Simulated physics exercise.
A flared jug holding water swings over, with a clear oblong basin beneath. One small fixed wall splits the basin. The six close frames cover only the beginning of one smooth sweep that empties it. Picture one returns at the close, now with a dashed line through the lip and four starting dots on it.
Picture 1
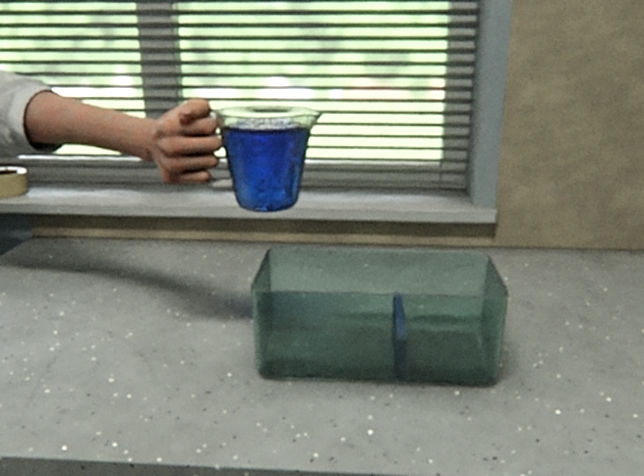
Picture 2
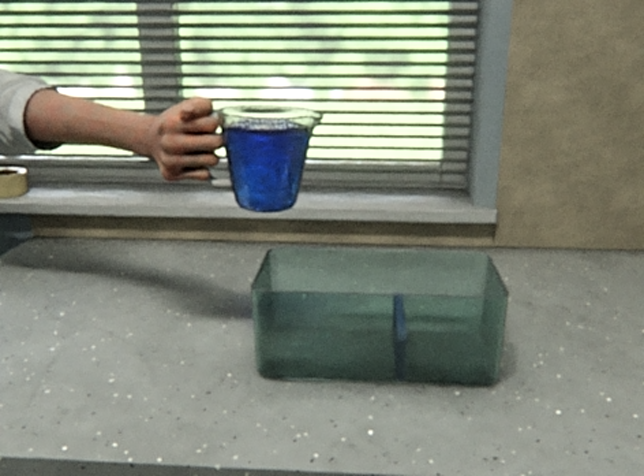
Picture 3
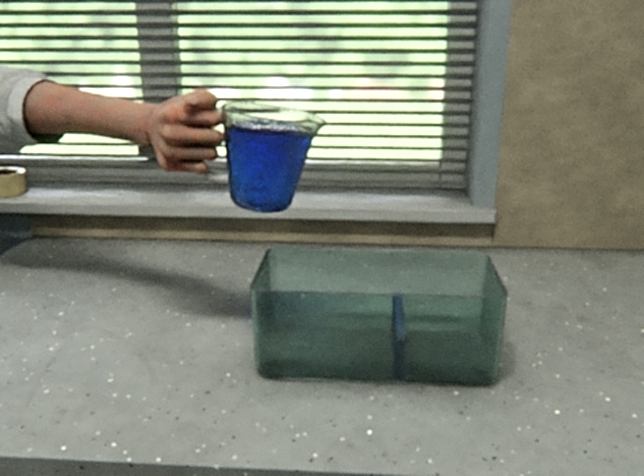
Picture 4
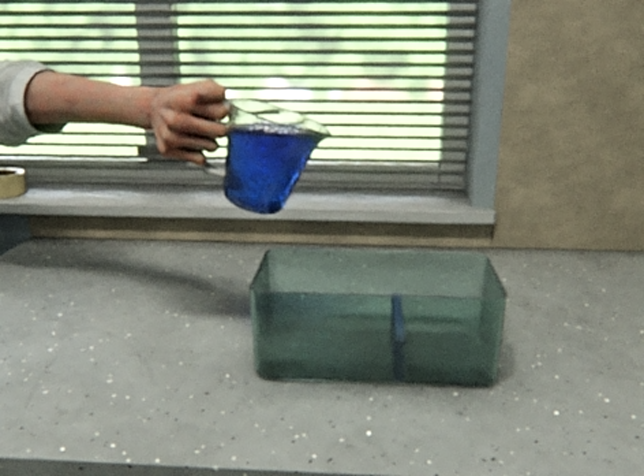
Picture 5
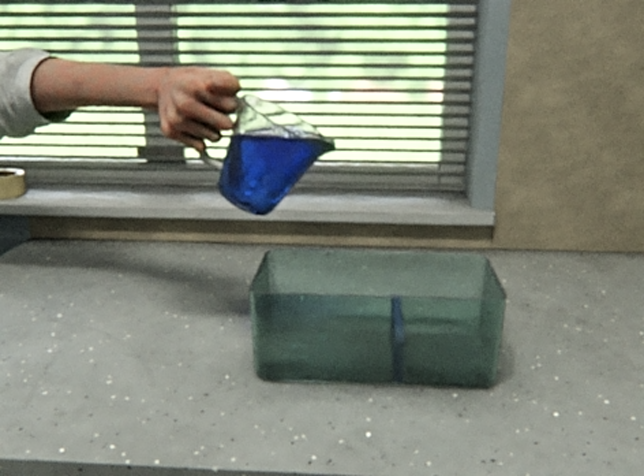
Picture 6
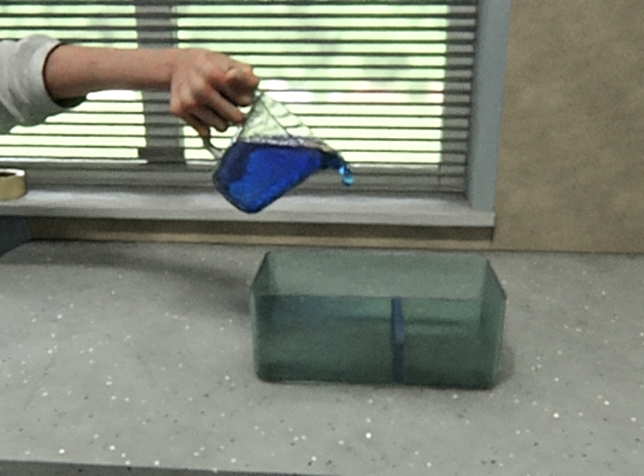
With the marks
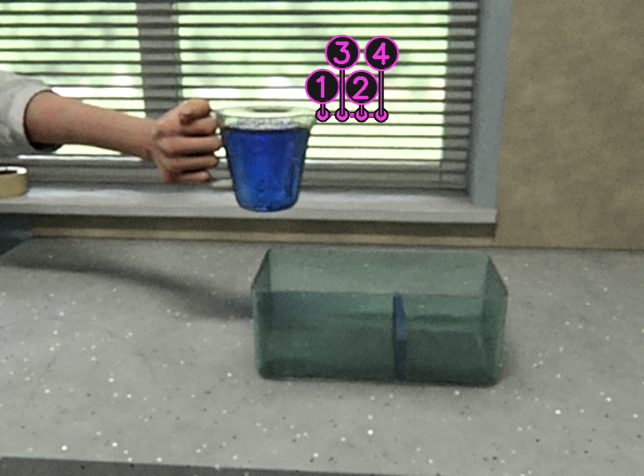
On a speckled counter by a window, a hand tilting a jug of blue water rightward above a clear divided basin, liquid starting over the lip.
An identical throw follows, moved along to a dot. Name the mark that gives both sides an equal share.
2.
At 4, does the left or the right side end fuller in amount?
The right side.
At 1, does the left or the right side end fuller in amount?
The left one.
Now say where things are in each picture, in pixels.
Upright, lip at (321, 114); basin from (257, 373) to (497, 382); top of the wall at (400, 314); nothing has left yet, in the first frame.
Tipped about 2°, lip at (323, 116); nothing has left yet, in the second frame.
Tipped about 8°, lip at (326, 122); nothing has left yet, in the third frame.
Tipped about 17°, lip at (330, 134); nothing has left yet, in the fourth frame.
Tipped about 29°, lip at (334, 149); water is over the lip, down to (334, 149), in the fifth frame.
Tipped about 43°, lip at (335, 168); water is over the lip, down to (348, 182), in the sixth frame.
On the marked copy, 1 at (322, 114); 2 at (361, 115); 3 at (342, 114); 4 at (381, 115).
With 1, about 88 % ends left of the wall and 8 % right of it; 4 % is lost outside.
With 2, about 48 % ends left of the wall and 50 % right of it.
With 3, about 71 % ends left of the wall and 27 % right of it.
With 4, about 25 % ends left of the wall and 74 % right of it.
